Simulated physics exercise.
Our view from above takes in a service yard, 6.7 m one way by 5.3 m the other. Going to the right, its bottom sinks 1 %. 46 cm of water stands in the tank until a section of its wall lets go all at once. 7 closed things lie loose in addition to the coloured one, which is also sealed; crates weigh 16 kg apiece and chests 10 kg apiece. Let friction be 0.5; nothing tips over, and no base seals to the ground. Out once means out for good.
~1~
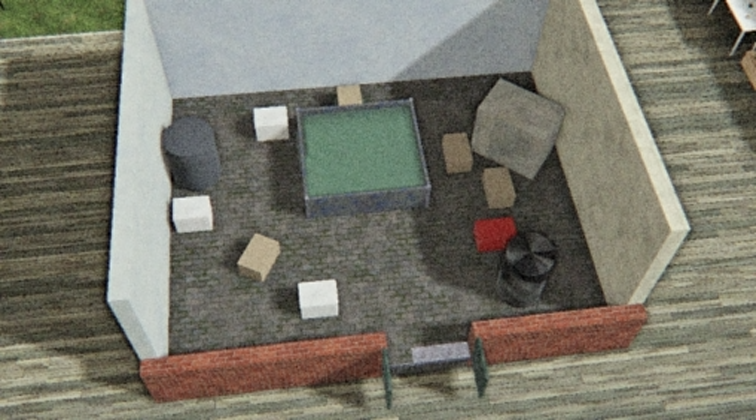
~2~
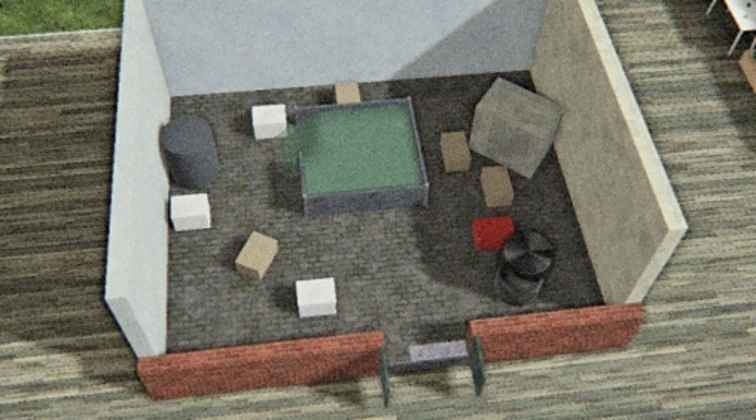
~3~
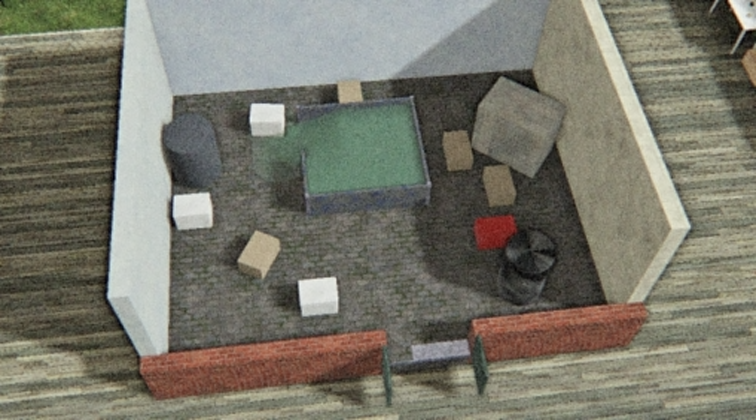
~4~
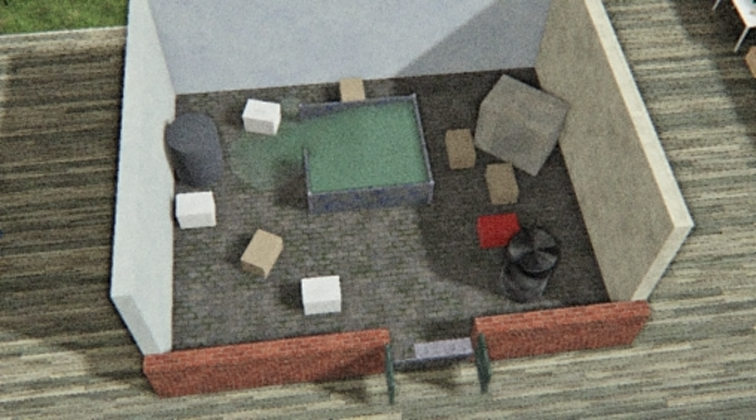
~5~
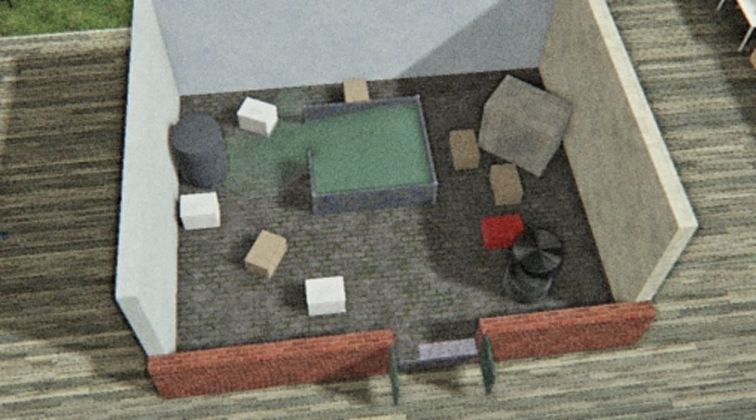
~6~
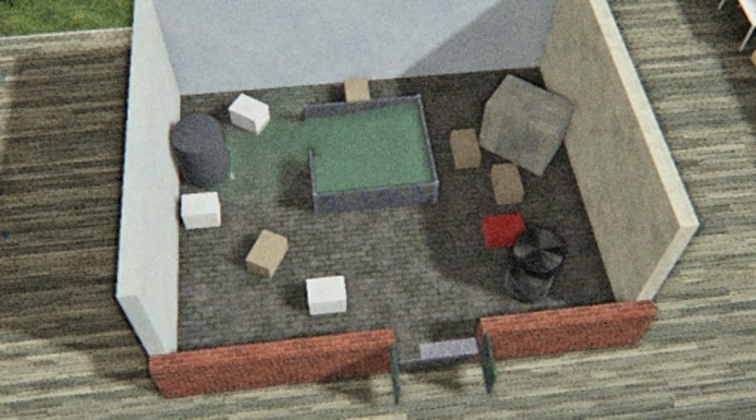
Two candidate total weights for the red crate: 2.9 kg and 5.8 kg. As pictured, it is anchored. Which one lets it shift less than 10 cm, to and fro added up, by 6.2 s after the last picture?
In all likelihood, going light is acceptable.
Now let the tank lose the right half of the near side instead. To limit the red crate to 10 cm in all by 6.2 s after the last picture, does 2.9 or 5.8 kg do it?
Result: Both masses insufficient.
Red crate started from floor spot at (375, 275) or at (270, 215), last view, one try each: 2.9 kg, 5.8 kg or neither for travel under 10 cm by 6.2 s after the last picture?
In turn: Neither holds; neither holds.
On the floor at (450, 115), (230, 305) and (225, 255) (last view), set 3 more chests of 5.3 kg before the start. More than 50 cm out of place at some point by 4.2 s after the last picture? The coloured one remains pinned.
Results, in sequence: Not exceeded / exceeded / exceeded.
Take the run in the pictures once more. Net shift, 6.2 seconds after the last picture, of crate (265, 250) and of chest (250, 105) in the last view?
5 cm and 140 cm.
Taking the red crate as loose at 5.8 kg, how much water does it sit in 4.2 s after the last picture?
Close to 0 cm deep.
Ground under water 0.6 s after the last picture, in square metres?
About 8.5 m2 is covered.
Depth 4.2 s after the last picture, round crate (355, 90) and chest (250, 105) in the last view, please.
Depth approx. 6 cm / 15 cm.
Then, 0.6 s after the last picture the red crate would be 0 cm from its start with 2.9 kg and 0 cm from its start with 5.8 kg; 0 cm of water round it then.
Then, 2.3 s after the last picture the red crate would be 0 cm from its start with 2.9 kg and 0 cm from its start with 5.8 kg; 0 cm of water round it then.
Then, 4.2 s after the last picture the red crate would be 0 cm from its start with 2.9 kg and 0 cm from its start with 5.8 kg; 0 cm of water round it then.
Then, 6.2 s after the last picture the red crate would be 0 cm from its start with 2.9 kg and 0 cm from its start with 5.8 kg; 0 cm of water round it then.
